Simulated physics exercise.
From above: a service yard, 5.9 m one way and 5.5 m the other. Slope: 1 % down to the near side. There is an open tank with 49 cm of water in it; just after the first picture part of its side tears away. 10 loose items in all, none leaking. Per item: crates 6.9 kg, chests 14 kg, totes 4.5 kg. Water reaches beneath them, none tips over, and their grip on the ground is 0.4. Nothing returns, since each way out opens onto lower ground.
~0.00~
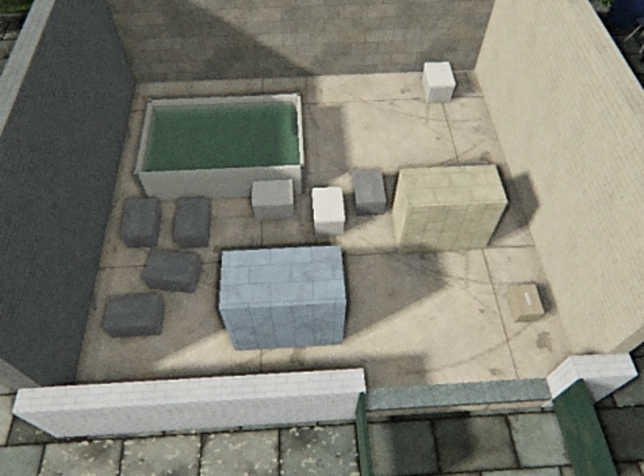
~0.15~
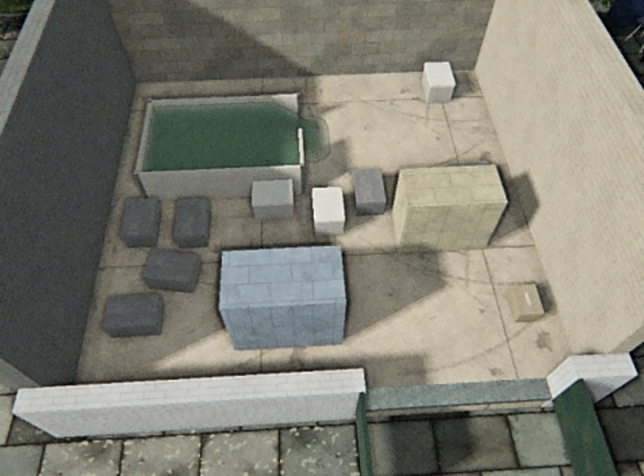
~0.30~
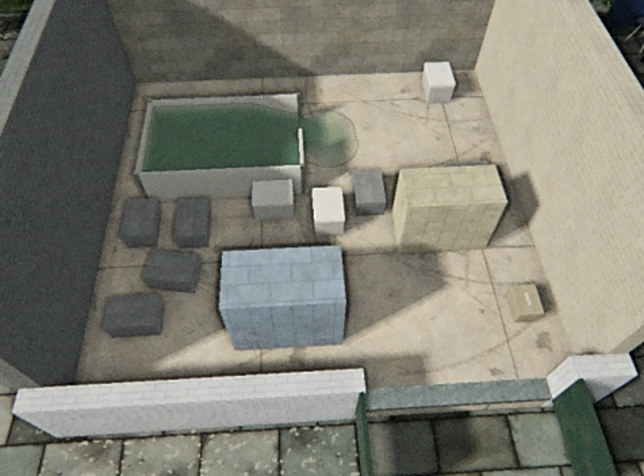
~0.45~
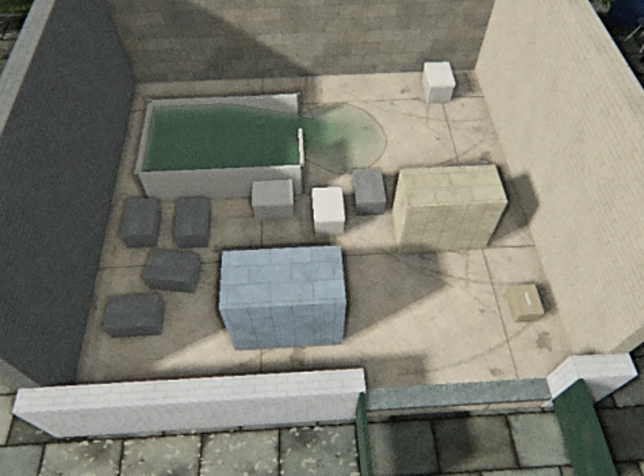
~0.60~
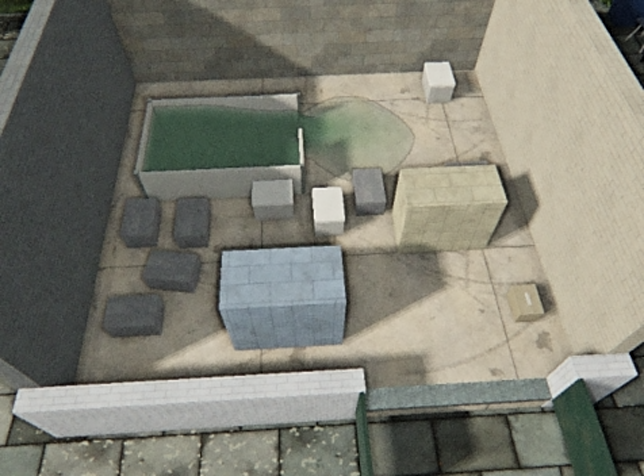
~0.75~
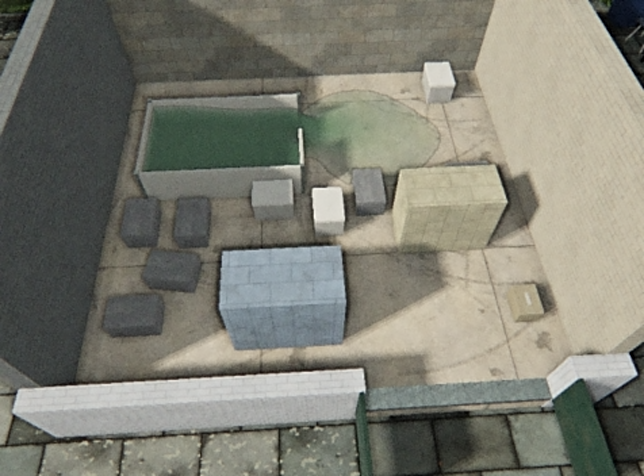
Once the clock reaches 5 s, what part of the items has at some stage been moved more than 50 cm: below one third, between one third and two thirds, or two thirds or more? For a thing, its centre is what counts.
Below one third.
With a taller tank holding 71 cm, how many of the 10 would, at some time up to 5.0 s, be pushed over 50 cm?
4.
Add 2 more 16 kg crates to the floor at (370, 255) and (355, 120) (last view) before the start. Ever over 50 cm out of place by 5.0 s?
Taking them in order: Below the mark and above the mark.
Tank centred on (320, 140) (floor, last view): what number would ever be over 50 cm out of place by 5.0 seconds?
Count: 3.
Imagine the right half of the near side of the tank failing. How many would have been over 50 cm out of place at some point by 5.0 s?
That gives 6 of them.
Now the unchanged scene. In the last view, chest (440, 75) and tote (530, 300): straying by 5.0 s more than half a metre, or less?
In that order: Over, over.
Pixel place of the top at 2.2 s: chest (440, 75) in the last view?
(477, 64) or thereabouts.
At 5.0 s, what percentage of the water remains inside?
I'd say some 98 percent hasn't gone yet.
After 1.1 s 0 of 10 are over 50 cm from their spots; 0 afloat.
After 2.2 s 2 of 10 are over 50 cm from their spots; 2 afloat.
After 3.5 s 2 of 10 are over 50 cm from their spots; 2 afloat.
After 5.0 s 3 of 10 are over 50 cm from their spots, and 3 have been at some point; 2 afloat.
